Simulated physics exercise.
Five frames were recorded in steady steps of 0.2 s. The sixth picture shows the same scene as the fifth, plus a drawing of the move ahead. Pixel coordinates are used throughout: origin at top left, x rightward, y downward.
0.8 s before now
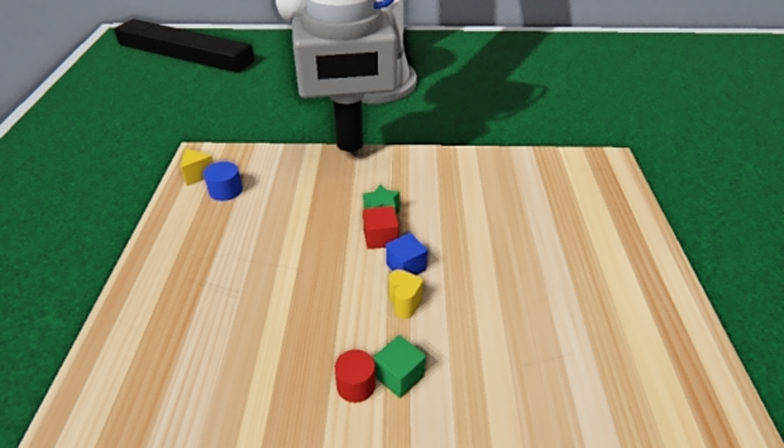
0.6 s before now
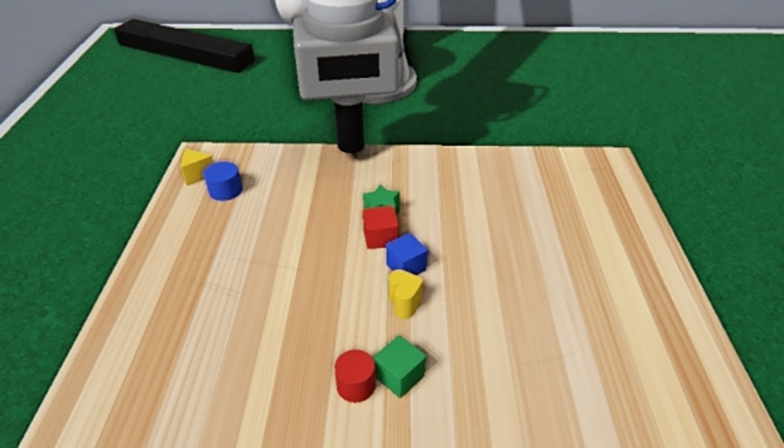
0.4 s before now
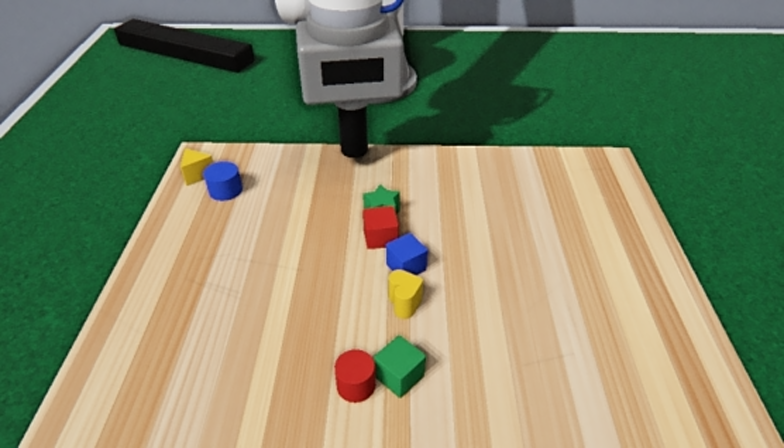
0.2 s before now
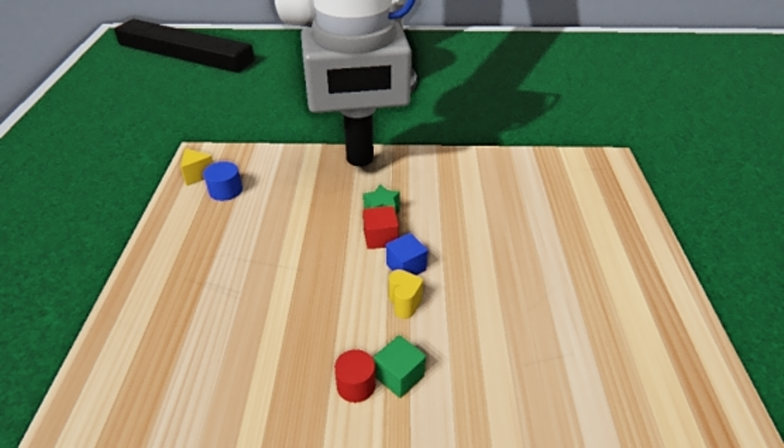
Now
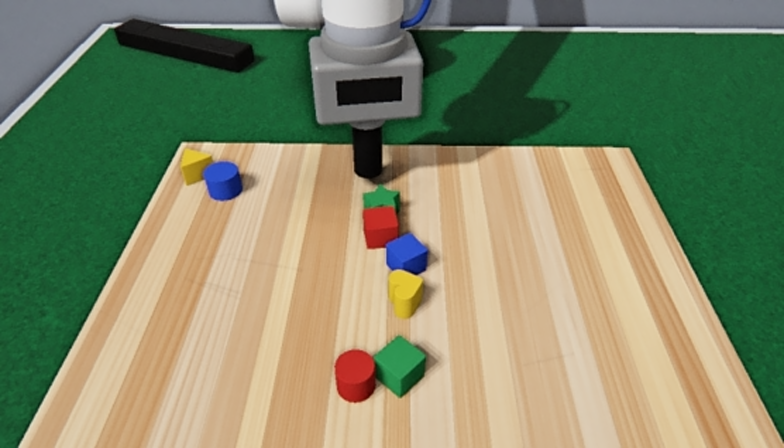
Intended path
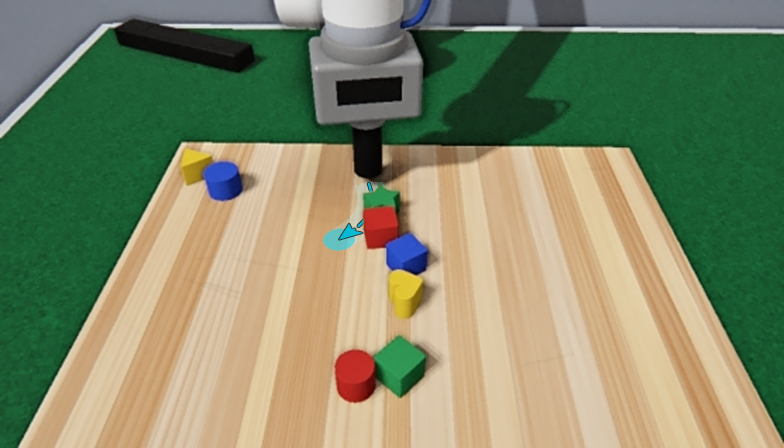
A wooden board on a green surface is seen from above at a slant by a still camera. A yellow triangular block and blue cylinder sit at the upper left, with a green star, red block, blue block and yellow piece down the middle, and a red cylinder beside a green block below. A robot arm lowers its black stick slightly forward and right, nearing the star, while every block stays still.
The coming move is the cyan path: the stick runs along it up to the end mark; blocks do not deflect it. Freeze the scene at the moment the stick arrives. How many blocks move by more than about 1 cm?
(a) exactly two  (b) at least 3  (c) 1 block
Correct choice: B.
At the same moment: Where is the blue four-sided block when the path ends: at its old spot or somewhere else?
It will be nudged away from its spot.
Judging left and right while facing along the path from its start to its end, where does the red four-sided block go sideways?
It moves left.
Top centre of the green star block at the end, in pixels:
Near (378, 218).
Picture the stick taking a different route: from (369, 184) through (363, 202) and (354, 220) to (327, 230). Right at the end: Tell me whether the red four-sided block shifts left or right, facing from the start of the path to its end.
It is pushed towards the left-hand side.
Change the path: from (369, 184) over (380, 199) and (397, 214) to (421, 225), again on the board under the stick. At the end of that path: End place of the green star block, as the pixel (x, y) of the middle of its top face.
Near (411, 223).
The line goes from (369, 184) via (372, 203) and (362, 223), ending at (339, 239).
On the path given first. One third of the way, stick (372, 190); green star block (387, 198).
Two thirds of the way, stick (361, 209); red four-sided block (387, 237), turned 10° anticlockwise; green star block (384, 214); blue four-sided block (413, 254).
At the end, stick (338, 226); red four-sided block (390, 240), turned 20° anticlockwise; green star block (378, 218), turned 30° anticlockwise; blue four-sided block (416, 257).
